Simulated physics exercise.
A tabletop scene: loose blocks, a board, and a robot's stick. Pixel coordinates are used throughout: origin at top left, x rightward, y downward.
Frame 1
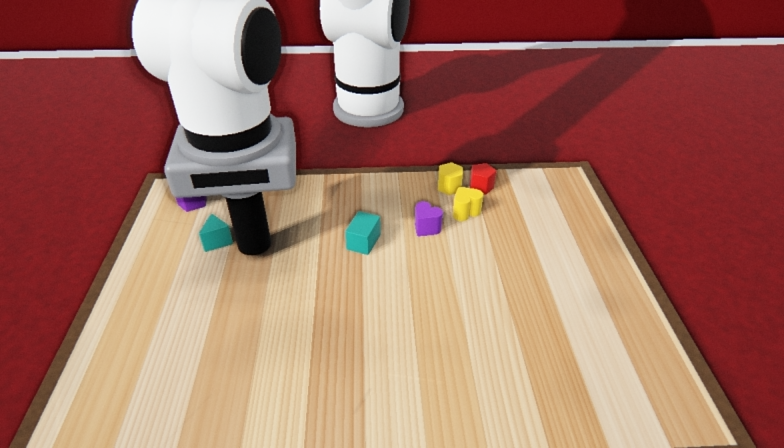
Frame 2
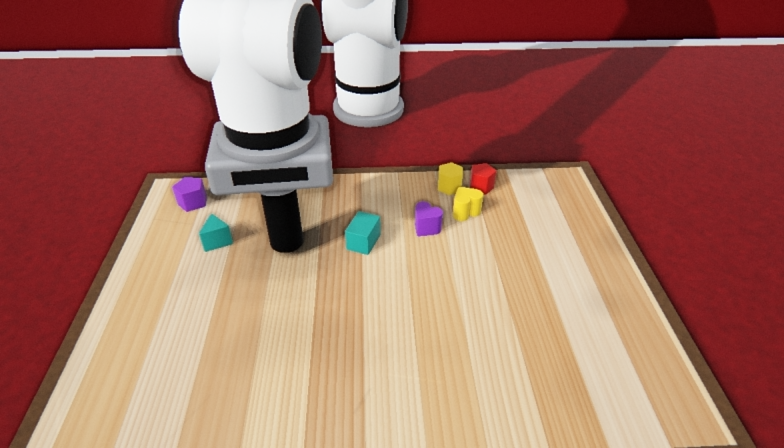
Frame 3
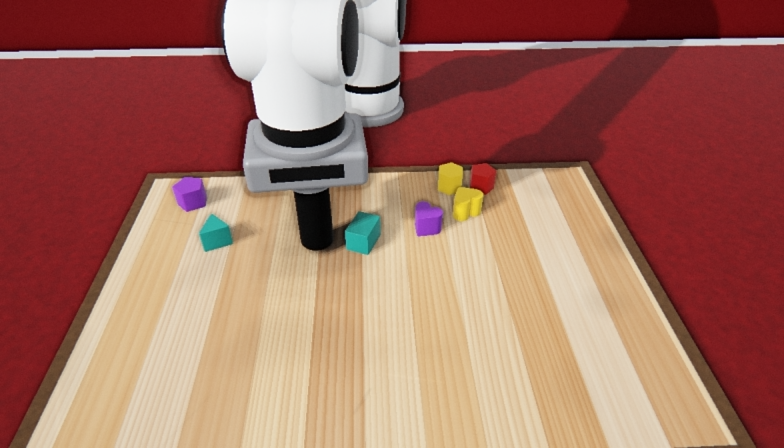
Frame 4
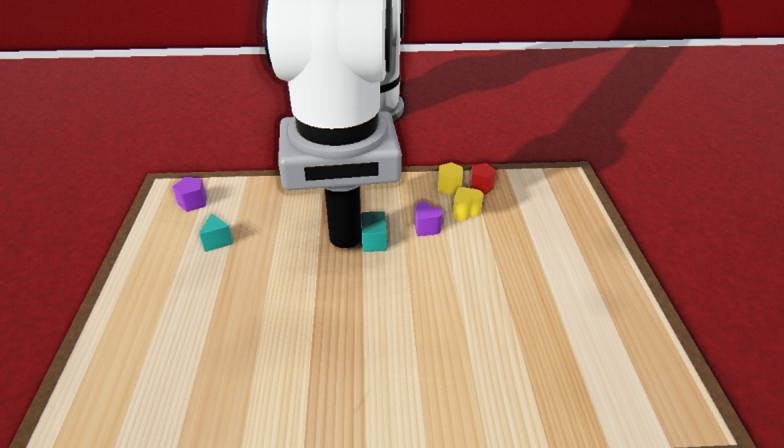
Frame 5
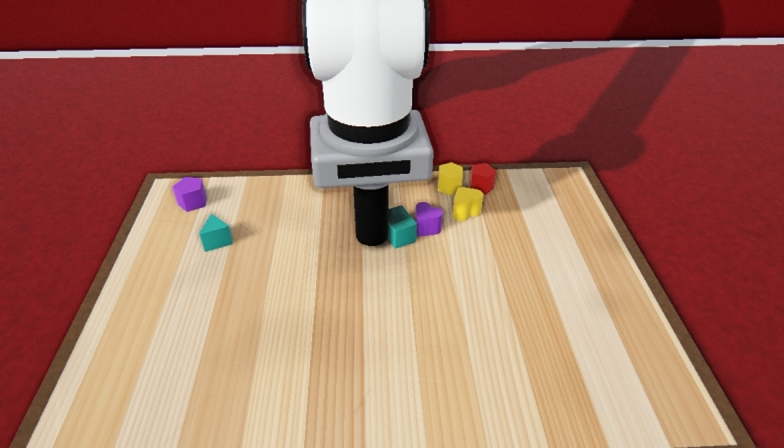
A robot arm with a black stick moves right across a wooden board, then pushes a turquoise block to the right until it sits beside a purple heart-shaped block, while the yellow, red and other blocks stay still.
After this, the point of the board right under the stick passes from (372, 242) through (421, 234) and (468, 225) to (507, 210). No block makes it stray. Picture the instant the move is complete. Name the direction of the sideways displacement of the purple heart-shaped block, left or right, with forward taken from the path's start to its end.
To the right.
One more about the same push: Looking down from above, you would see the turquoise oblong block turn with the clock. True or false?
The claim holds.
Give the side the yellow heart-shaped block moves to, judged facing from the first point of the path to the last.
My prediction: Leftwards.
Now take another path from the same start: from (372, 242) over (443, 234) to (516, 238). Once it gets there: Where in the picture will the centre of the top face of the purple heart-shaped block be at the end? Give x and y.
Top centre: (521, 189).
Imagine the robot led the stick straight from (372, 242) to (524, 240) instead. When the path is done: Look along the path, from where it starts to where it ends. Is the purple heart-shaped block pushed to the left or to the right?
It slides leftward.
What follows on the original path. One third of the way, stick at (422, 228); turquoise oblong block at (449, 210); purple heart-shaped block at (469, 204), turned 15° anticlockwise; yellow heart-shaped block at (477, 190), turned 50° anticlockwise.
Two thirds of the way, stick at (469, 219); turquoise oblong block at (496, 202); purple heart-shaped block at (515, 197), turned 15° anticlockwise; yellow heart-shaped block at (488, 185), turned 120° anticlockwise.
At the end, stick at (508, 204); turquoise oblong block at (536, 190), turned 25° clockwise; purple heart-shaped block at (557, 189); yellow heart-shaped block at (494, 177), turned 190° anticlockwise; red pentagonal block at (482, 166).
